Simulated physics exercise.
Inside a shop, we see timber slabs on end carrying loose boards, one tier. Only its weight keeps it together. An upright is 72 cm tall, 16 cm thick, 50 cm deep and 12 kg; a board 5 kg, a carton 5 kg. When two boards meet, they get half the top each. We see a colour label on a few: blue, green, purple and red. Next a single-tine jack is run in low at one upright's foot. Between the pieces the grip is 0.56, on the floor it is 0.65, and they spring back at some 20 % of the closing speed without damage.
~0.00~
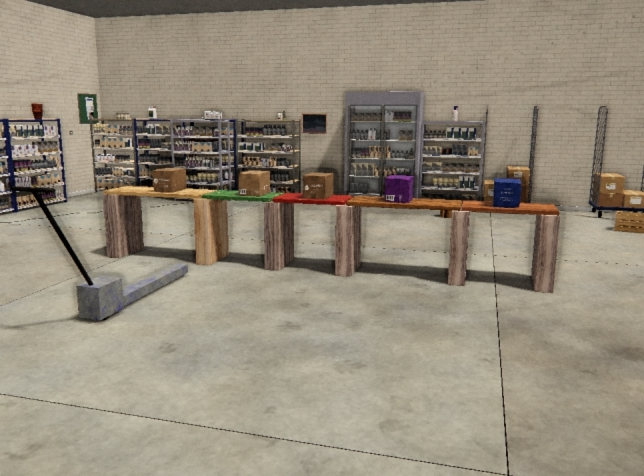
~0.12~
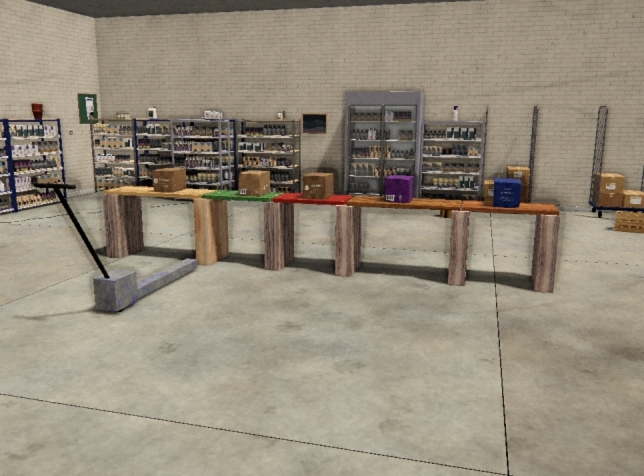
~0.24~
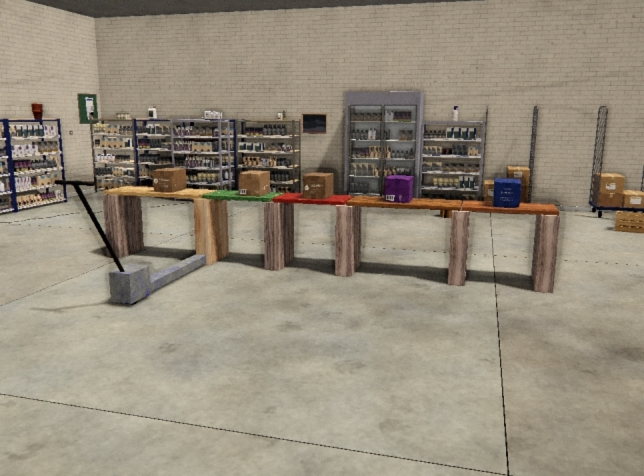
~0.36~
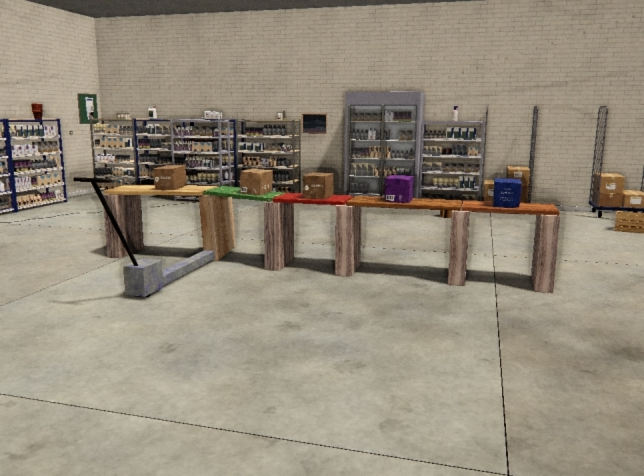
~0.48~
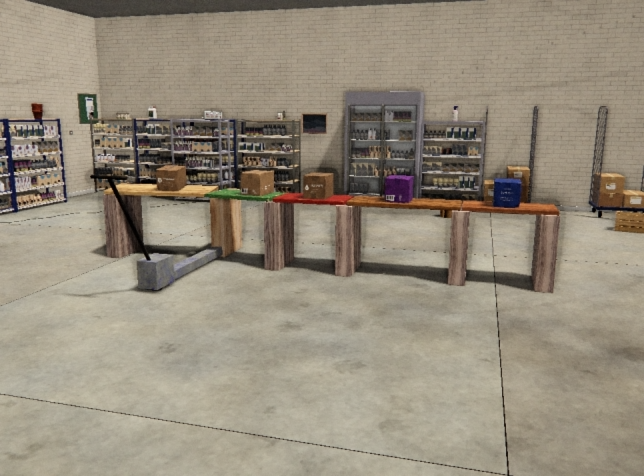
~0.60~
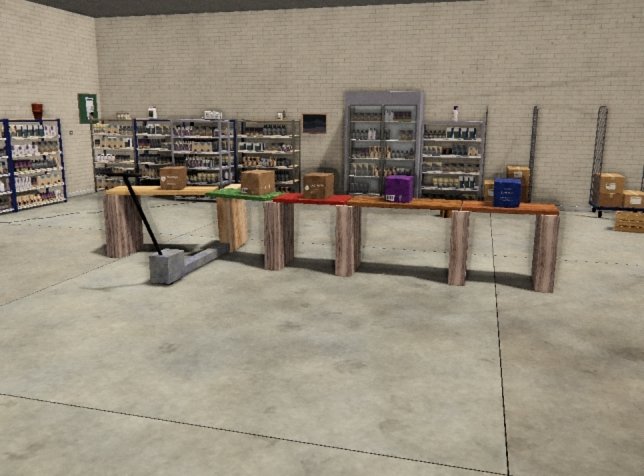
Inside a shop with pale brick walls and a concrete floor, a still camera looks from slightly above toward stocked shelves at the back. A long row of upright timber slabs carries yellow, green, red and orange boards, with brown cartons, a purple one and a blue one on top. From the left, a grey pallet jack slides rightward against the row, nudging the green board and nearby pieces slightly.
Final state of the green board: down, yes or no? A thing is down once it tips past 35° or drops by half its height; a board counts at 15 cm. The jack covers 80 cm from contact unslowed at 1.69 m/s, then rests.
Yes.
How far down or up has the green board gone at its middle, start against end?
Roughly 40 centimetres lower.
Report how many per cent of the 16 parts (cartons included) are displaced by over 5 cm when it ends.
Displaced: 40 %.
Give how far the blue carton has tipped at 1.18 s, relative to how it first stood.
I'd estimate close to 0°.
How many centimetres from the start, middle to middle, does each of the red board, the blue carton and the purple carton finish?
Red 0 cm, blue 0 cm, purple 0 cm.
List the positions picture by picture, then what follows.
In the first picture (places mark the middle of the side facing us), jack tip (183, 269) 42 cm short; green board (235, 199); purple carton (397, 191); red board (307, 202); nothing disturbed.
In the second picture, jack tip (193, 264) 22 cm short; green board (235, 199).
In the third picture, jack tip (202, 259) 17 mm short; green board (235, 199).
In the fourth picture, jack tip (210, 255) 19 cm in; green board (235, 196) leaning 3°; steepest lean 6°, the upright at (224, 224); 5 disturbed, none down.
In the fifth picture, jack tip (219, 251) 39 cm in; green board (235, 198) shifted 51 mm; steepest lean 4°, the carton at (166, 181); 5 disturbed, none down.
In the sixth picture, jack tip (226, 247) 59 cm in; green board (235, 197) shifted 8 cm; red board (308, 202); blue carton (507, 195); steepest lean 5°, the upright at (239, 218); 5 disturbed, none down.
After 0.84 s, 2 of the 16 pieces down; green board leaning 23°, 14 cm lower.
After 1.18 s, 4 of the 16 pieces down; green board leaning 56°, 41 cm lower; red board shifted 20 mm.
At rest (2.4 s), 5 of the 16 pieces down; green board leaning 56°, 41 cm lower; red board shifted 22 mm; purple carton unmoved. As the last picture would show them, middles, green board near (262, 230), red board near (316, 198).
